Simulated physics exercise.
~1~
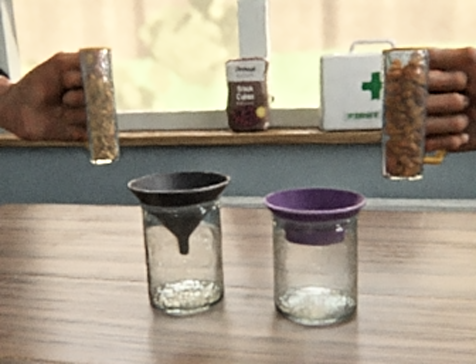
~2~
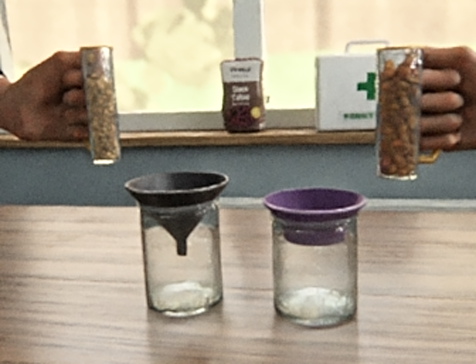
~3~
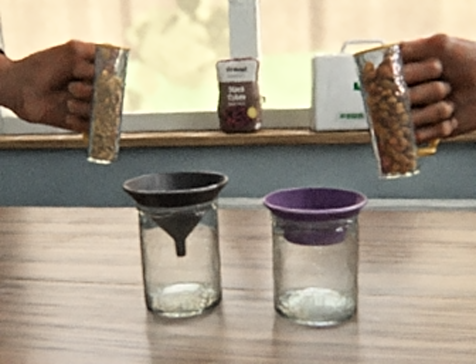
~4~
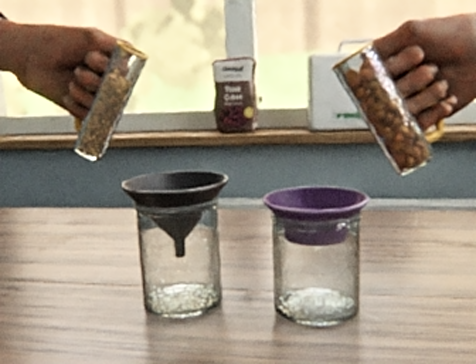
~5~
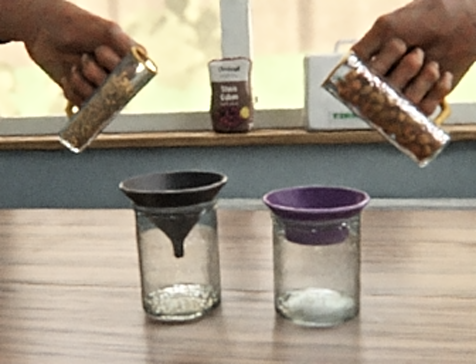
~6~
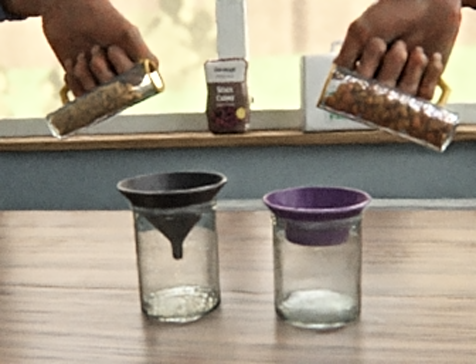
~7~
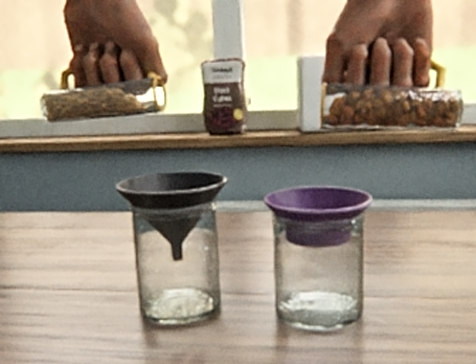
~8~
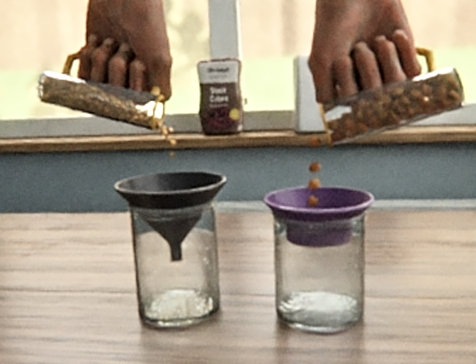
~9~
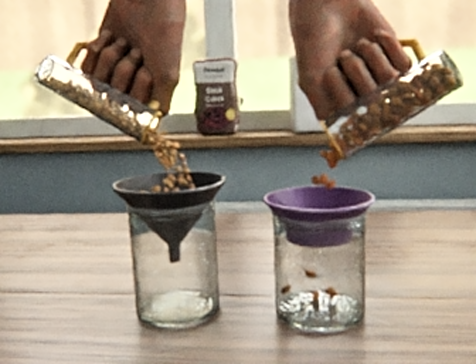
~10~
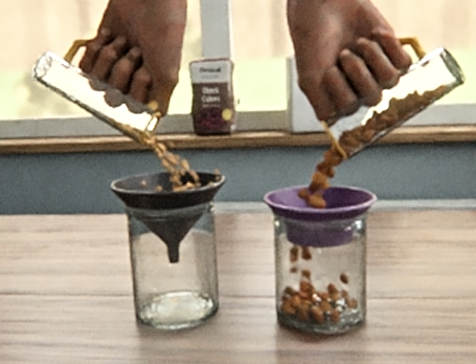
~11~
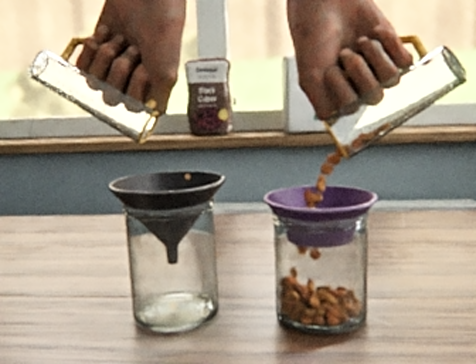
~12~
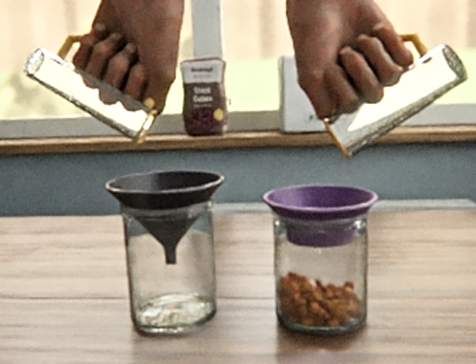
On a wooden table in front of a window, two glass jars stand side by side, a dark funnel in the left one and a purple funnel in the right. Above them, two hands hold clear cups filled with small brown pieces and slowly tip them inward. The pieces begin to spill from both cups, then pour in streams into the funnels. On the right they drop through and pile up in the jar, while on the left hardly any come through. Both cups end up empty, with the right funnel's load heaped in its jar and the left jar almost bare beneath its blocked funnel.
